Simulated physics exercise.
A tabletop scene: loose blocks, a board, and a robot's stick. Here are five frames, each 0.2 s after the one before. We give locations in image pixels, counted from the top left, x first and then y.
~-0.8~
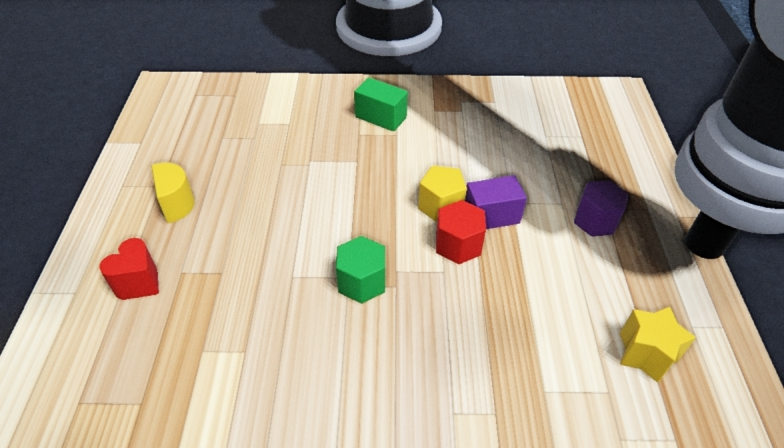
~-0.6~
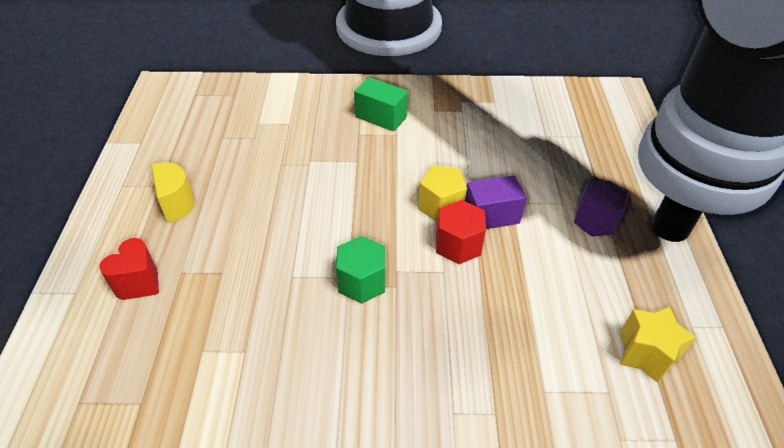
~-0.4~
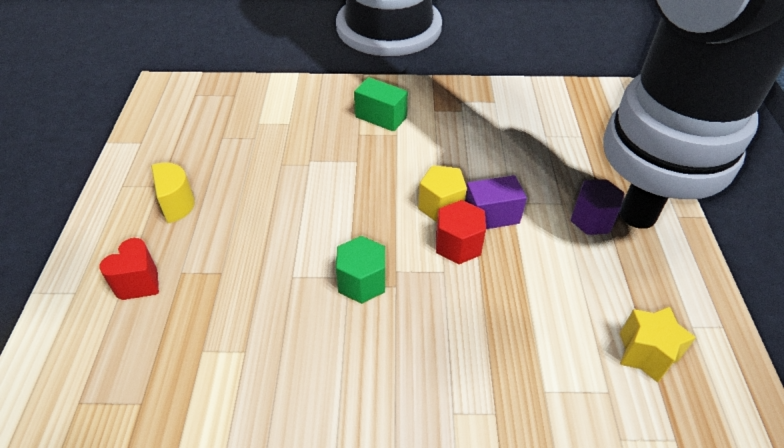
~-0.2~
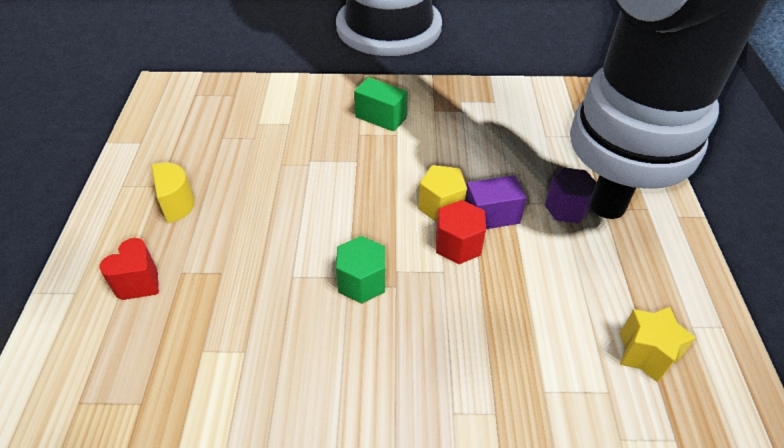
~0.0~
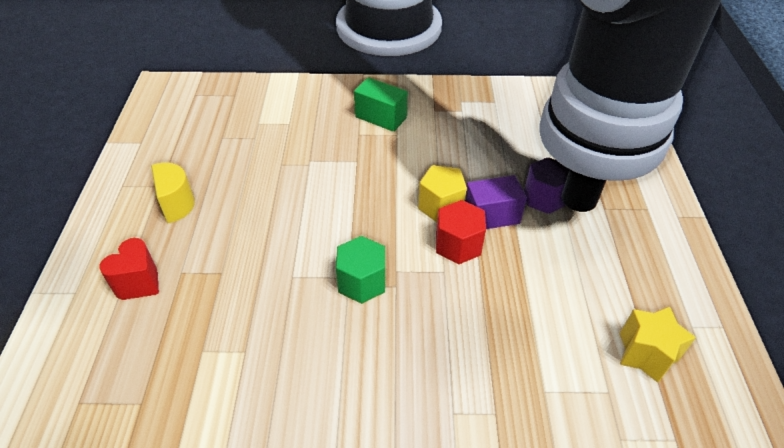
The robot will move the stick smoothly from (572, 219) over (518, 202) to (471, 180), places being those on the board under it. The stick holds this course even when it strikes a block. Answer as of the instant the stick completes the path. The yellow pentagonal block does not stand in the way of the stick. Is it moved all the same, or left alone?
That block will leave its spot.
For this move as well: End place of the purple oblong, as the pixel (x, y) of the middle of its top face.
Close to (472, 186).
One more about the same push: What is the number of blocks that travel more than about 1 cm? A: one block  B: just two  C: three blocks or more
Correct choice: C.
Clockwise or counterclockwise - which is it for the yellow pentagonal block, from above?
Top view: Clockwise.
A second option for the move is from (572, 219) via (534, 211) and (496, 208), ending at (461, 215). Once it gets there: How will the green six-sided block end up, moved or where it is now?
The green six-sided block is left alone.
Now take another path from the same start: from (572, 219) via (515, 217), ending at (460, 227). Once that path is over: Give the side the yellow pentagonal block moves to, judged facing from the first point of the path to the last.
Right side.
What follows on the original path. One third of the way, stick (540, 189); purple six-sided block (523, 157), turned 30° clockwise.
Two thirds of the way, stick (506, 175); yellow pentagonal block (429, 182), turned 30° clockwise; red six-sided block (458, 222); purple oblong (476, 187), turned 35° anticlockwise; purple six-sided block (505, 142), turned 75° clockwise.
At the end, stick (474, 161); yellow pentagonal block (429, 182), turned 35° clockwise; red six-sided block (458, 222); purple oblong (472, 186), turned 45° anticlockwise; purple six-sided block (496, 135), turned 125° clockwise.
